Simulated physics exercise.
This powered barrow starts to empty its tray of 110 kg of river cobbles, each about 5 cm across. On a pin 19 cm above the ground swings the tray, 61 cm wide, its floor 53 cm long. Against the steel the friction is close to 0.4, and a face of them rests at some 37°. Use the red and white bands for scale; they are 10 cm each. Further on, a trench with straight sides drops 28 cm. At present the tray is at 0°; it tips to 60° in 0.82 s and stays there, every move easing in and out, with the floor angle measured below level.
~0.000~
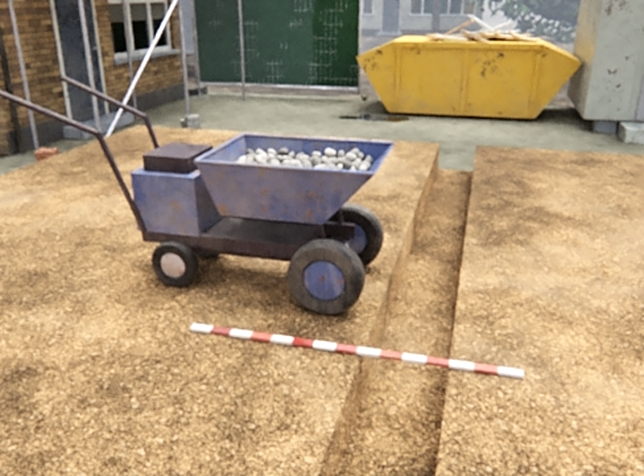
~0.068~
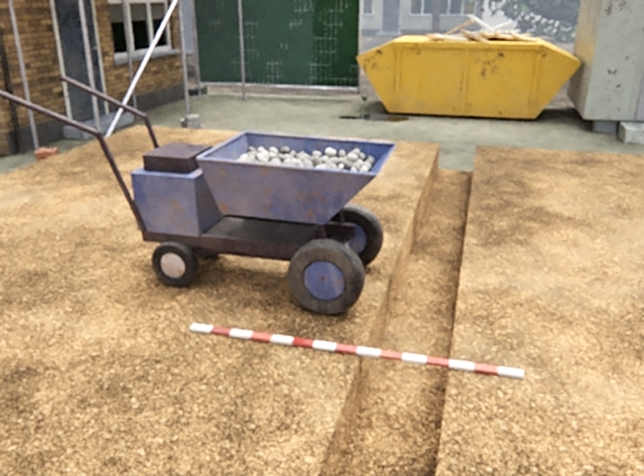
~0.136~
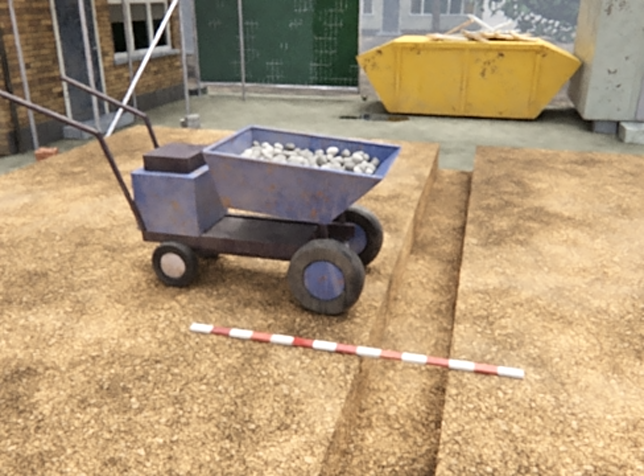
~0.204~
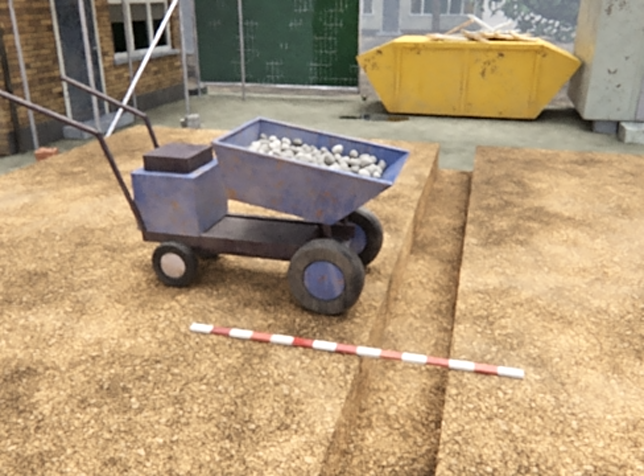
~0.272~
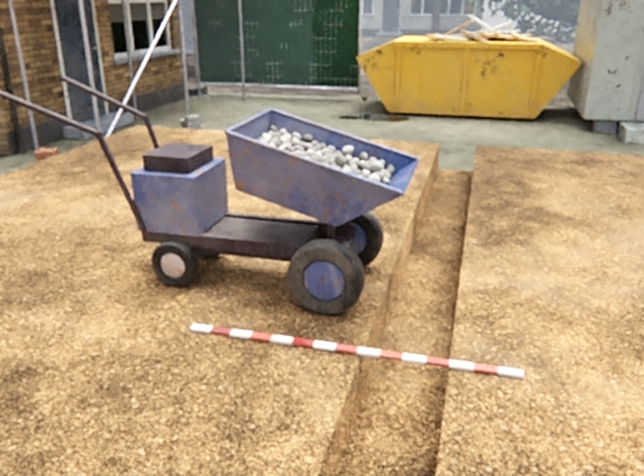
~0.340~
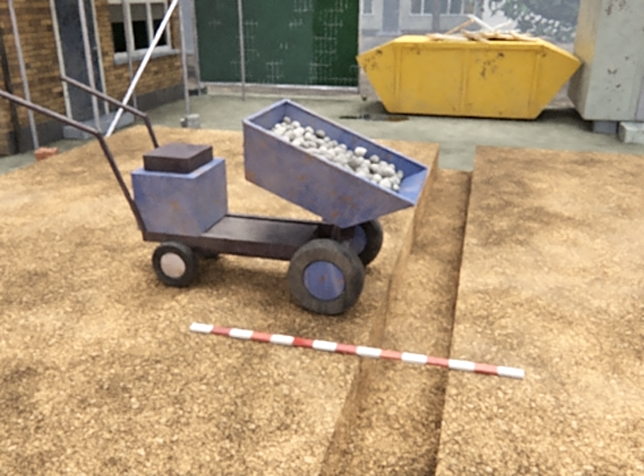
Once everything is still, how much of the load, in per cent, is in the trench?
About 24 per cent.
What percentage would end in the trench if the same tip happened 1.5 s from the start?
In that case, around 30%.
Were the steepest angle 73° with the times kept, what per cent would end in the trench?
The trench would hold about 15% of it.
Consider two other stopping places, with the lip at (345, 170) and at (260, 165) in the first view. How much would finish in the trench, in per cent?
50 %, then 65 %.
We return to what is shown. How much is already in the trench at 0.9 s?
About 0%.
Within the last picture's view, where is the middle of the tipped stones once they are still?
Roughly (491, 301), I'd say.
After 0.6 s the floor is at 51°; 100 % in the tray; the foremost stones are at (432, 228).
After 0.9 s the floor is at 60°; 87 % in the tray, 1 % in the trench, 12 % past the trench; the foremost stones are at (496, 292).
After 1.3 s the floor is at 60°; 44 % in the tray, 56 % past the trench; the foremost stones are at (590, 321).
After 3.2 s the floor is at 60°; 4 % in the tray, 24 % in the trench, 72 % past the trench; the foremost stones are past the picture's edge.
